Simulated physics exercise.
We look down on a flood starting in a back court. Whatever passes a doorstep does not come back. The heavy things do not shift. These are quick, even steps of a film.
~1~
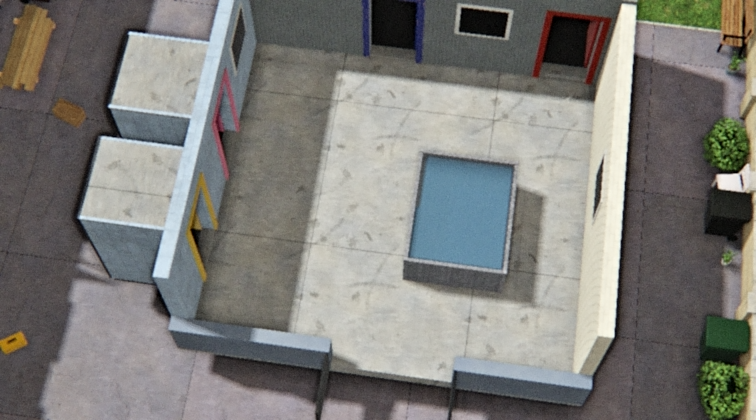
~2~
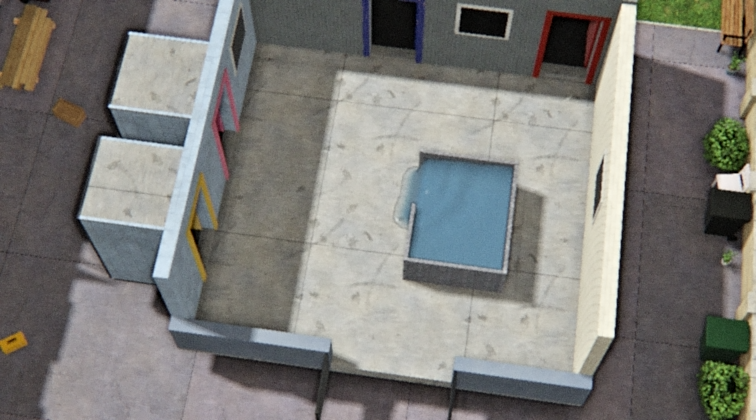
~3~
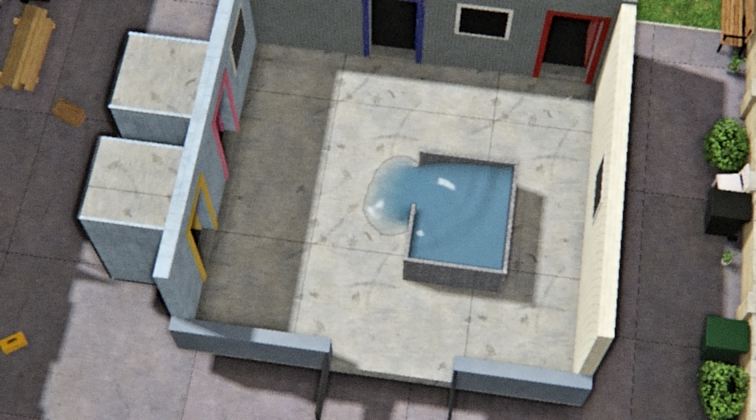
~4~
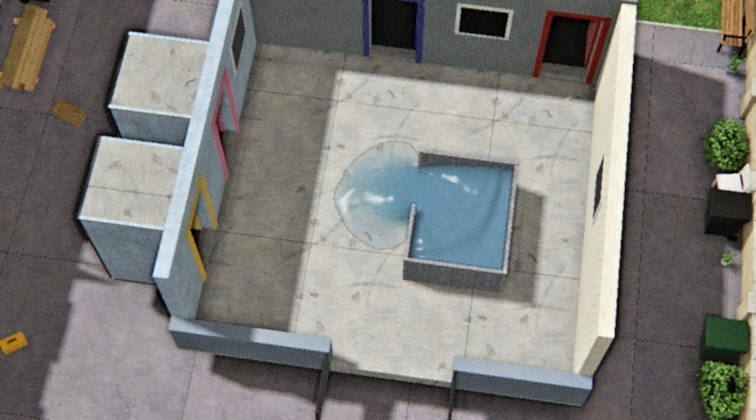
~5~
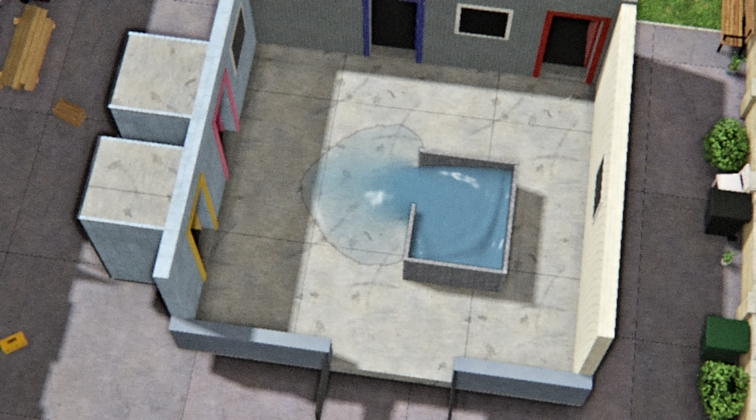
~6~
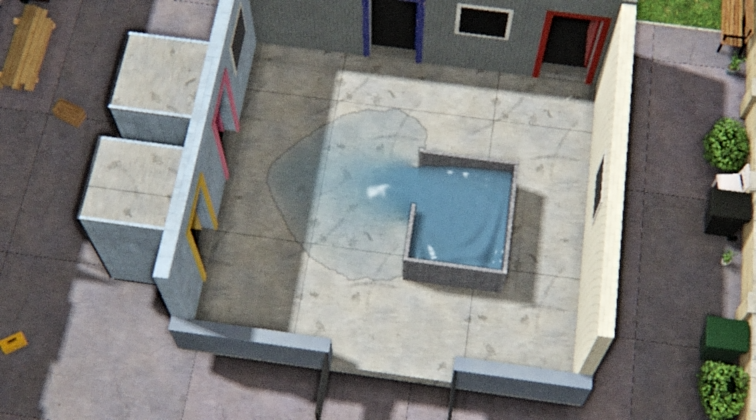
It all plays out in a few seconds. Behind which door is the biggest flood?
The pink doorway takes the most.
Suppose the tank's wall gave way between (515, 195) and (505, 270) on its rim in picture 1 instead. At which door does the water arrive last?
The one in pink.
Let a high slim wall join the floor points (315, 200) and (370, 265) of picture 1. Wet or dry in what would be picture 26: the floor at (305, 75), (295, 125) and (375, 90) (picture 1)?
As listed: Covered, wet, flooded.
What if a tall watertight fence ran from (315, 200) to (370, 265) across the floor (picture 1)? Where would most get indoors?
I say the door marked pink.
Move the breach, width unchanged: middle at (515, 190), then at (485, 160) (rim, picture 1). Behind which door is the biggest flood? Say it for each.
In turn: The red door, the red one.
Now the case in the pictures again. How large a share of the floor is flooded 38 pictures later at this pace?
Near 75 in a hundred.
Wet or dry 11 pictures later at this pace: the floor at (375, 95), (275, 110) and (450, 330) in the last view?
One after the other: Covered, covered, no water.
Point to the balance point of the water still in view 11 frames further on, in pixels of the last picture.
Near (377, 196).
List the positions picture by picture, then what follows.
In the first frame, the water tank at (462, 212) is whole and still.
In the second frame, water pours out at (418, 194) and has run to a hidden place.
In the third frame, the front is at (369, 210), out from the gap at (418, 194).
In the fourth frame, water pours out at (418, 194) and has run to (340, 204).
In the fifth frame, the front is at (309, 176), out from the gap at (418, 194).
In the sixth frame, water pours out at (418, 194) and has run to (275, 168).
A moment on, water covers 40 % of the floor; yellow door a trickle in, pink door some in, blue door not reached, red door not reached.
Next, water covers 45 % of the floor; yellow door some in, pink door a lot in, blue door a trickle in, red door not reached.
Then, water covers 45 % of the floor; yellow door a lot in, pink door a lot in, blue door a trickle in, red door not reached.
Later, water covers 75 % of the floor; yellow door a lot in, pink door a lot in, blue door some in, red door wet at the sill, nothing in.
In the end, water covers 95 % of the floor; yellow door a lot in, pink door a lot in, blue door some in, red door wet at the sill, nothing in; the pink door has let in the most.
